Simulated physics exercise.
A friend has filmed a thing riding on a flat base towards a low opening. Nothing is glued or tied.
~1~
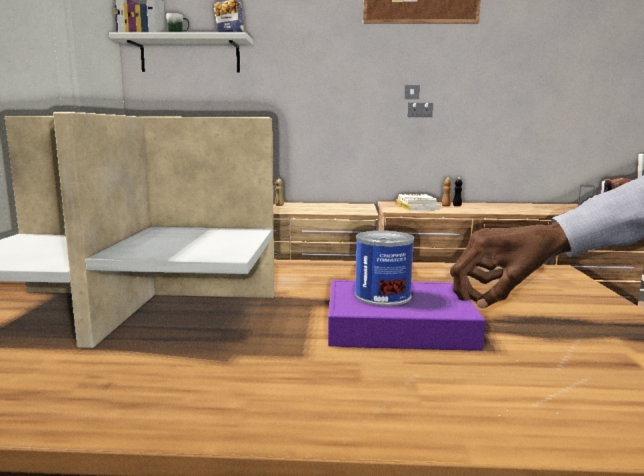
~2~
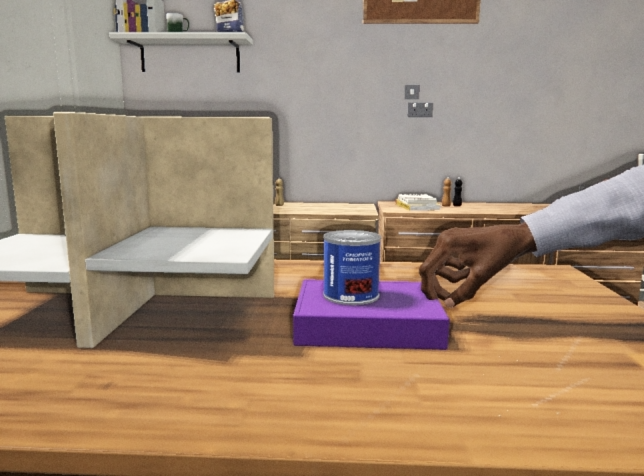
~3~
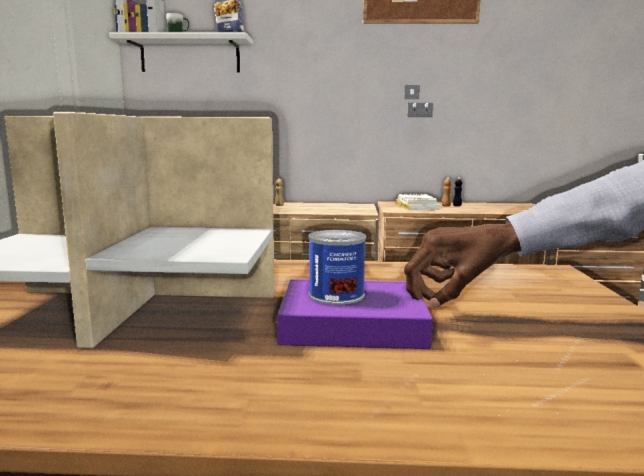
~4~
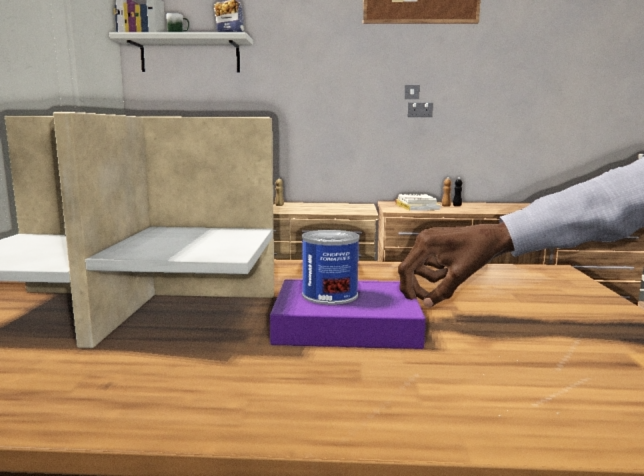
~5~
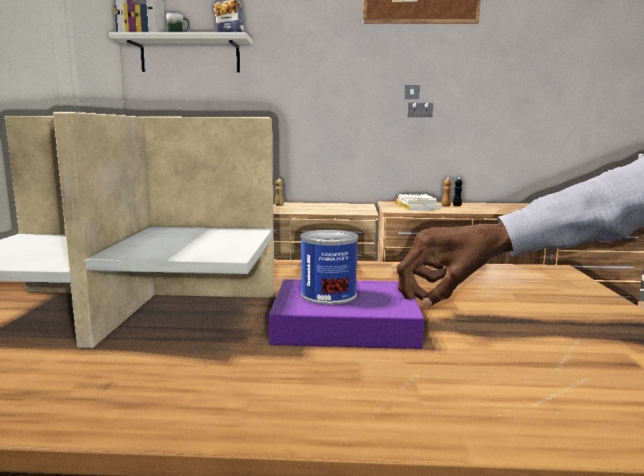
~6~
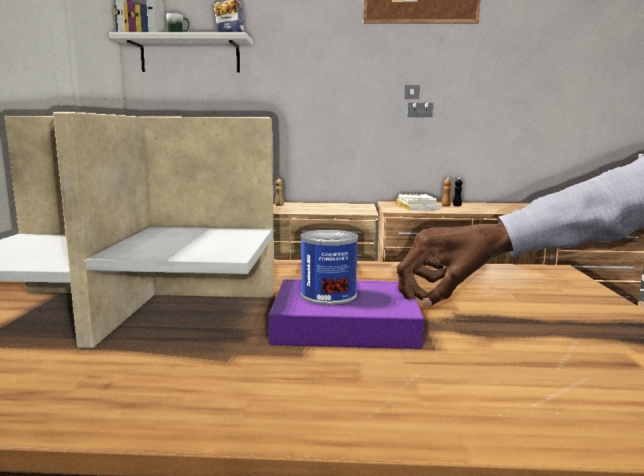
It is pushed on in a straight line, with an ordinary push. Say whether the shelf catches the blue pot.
As it turns out, the blue pot gets scraped off its spot.
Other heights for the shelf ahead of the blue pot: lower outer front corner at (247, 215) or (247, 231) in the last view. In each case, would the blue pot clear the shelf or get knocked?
Try by try, it rides in untouched; rides in untouched.
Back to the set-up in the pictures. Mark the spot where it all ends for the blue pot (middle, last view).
Roughly at (337, 299).
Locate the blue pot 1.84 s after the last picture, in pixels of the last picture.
Near (287, 267).
Then, 1.84 s later than the last frame, blue pot tilted by 24° near (287, 267).
When it is over, the blue pot is knocked back, near (337, 299).
